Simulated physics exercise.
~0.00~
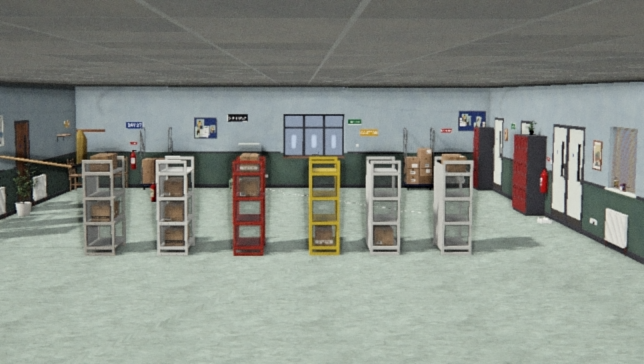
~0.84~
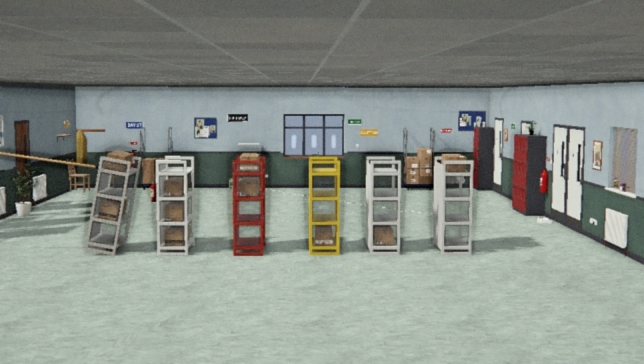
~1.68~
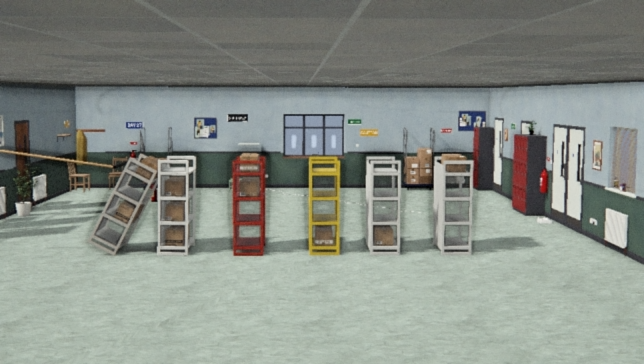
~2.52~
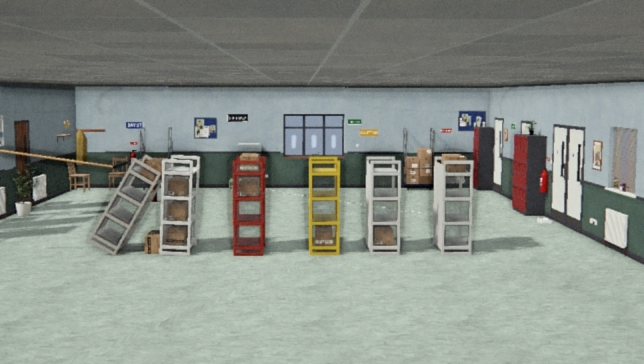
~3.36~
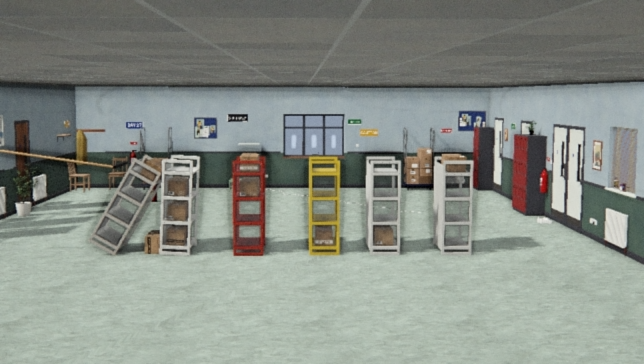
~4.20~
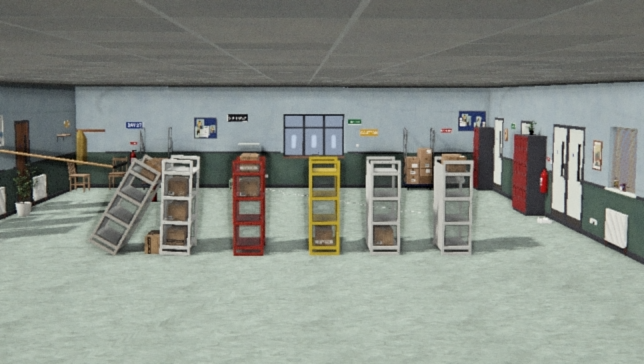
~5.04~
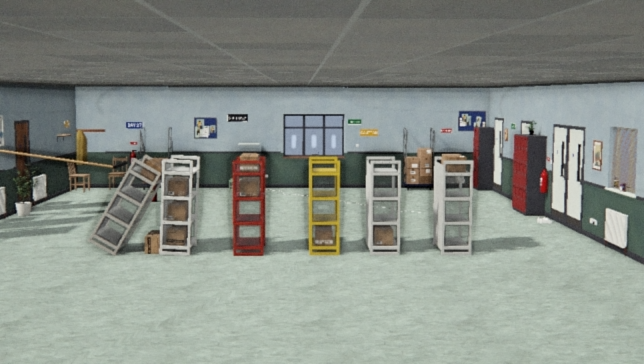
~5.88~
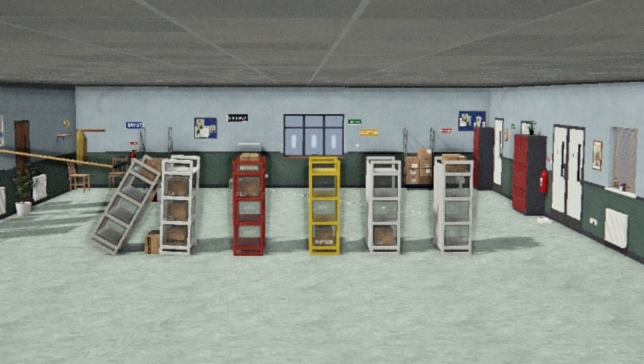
A long pole at the left pushed the first pale shelf rack in a row of six, tipping it rightward until it rested against its neighbour, with a box ending up on the floor; the other five, including the red and yellow racks, stayed standing.
